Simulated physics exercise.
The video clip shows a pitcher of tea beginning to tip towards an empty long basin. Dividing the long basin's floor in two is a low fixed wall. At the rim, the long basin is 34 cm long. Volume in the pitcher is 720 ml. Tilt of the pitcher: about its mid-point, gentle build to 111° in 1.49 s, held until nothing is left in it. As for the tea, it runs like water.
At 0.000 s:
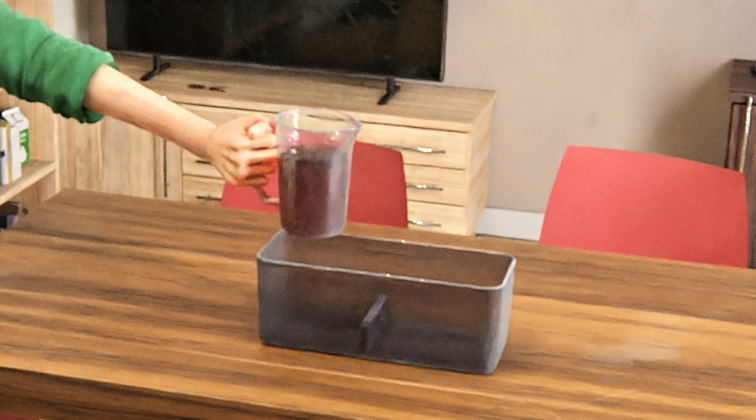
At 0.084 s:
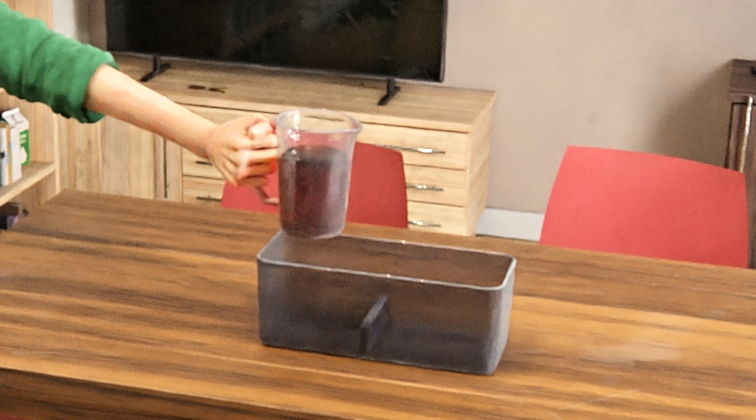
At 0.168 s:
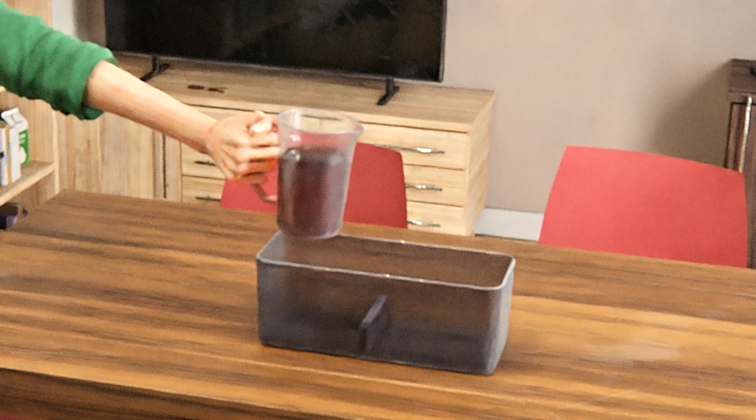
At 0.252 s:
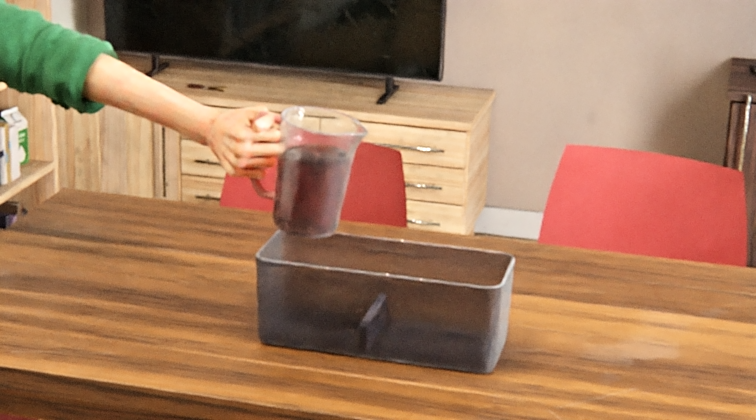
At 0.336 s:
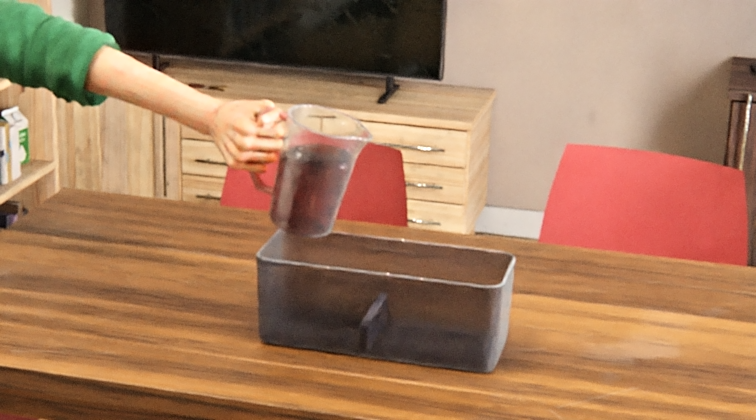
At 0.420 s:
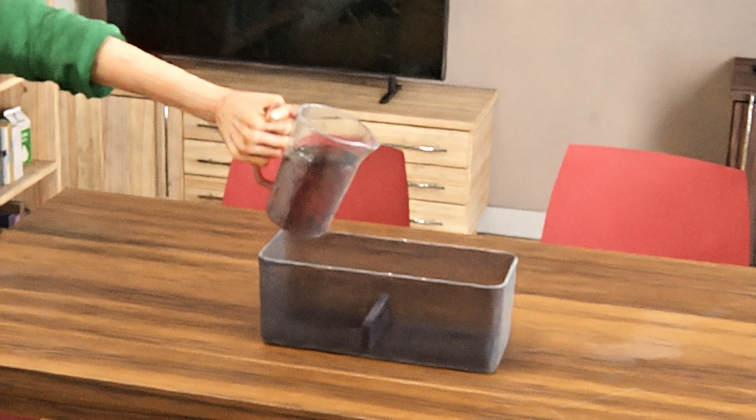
At the start, a hand reaching in from the left, in a green sleeve, holds a clear pitcher of dark tea upright above the left part of a long, empty grey basin on a wooden table. The hand then gradually tilts the pitcher a little to the right, its spout lowering slightly.
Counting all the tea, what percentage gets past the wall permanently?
The share past the wall is about 94 per cent.
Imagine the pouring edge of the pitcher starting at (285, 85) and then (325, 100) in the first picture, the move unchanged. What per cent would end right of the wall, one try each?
Result: 10 per cent, then 70 per cent.
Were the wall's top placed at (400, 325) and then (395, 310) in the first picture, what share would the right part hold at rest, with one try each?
It comes to 60 per cent, and then 85 per cent.
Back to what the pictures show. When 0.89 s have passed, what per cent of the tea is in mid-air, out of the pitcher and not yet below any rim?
It comes to about 8 percent.
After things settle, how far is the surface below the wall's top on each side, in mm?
Close to 42 mm left and close to 14 mm right.
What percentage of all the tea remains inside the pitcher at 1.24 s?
About 32 % is still there.
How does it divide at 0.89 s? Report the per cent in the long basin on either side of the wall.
I'd say some 0 on the left and some 2 on the right.
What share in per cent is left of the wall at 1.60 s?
Roughly 6 in a hundred.
By 0.89 s the tilt is 72° and 90 per cent is still to pour, 0 is left of the wall and 2 right of it.
By 1.24 s the tilt is 103° and 31 per cent is still to pour, 1 is left of the wall and 55 right of it.
By 1.60 s the tilt is 111° and 1 per cent is still to pour, 6 is left of the wall and 93 right of it.
By 1.99 s the tilt is 111° and 0 per cent is still to pour, 6 is left of the wall and 94 right of it.
At rest 6 per cent lies left of the wall, 94 right of it and 0 outside.
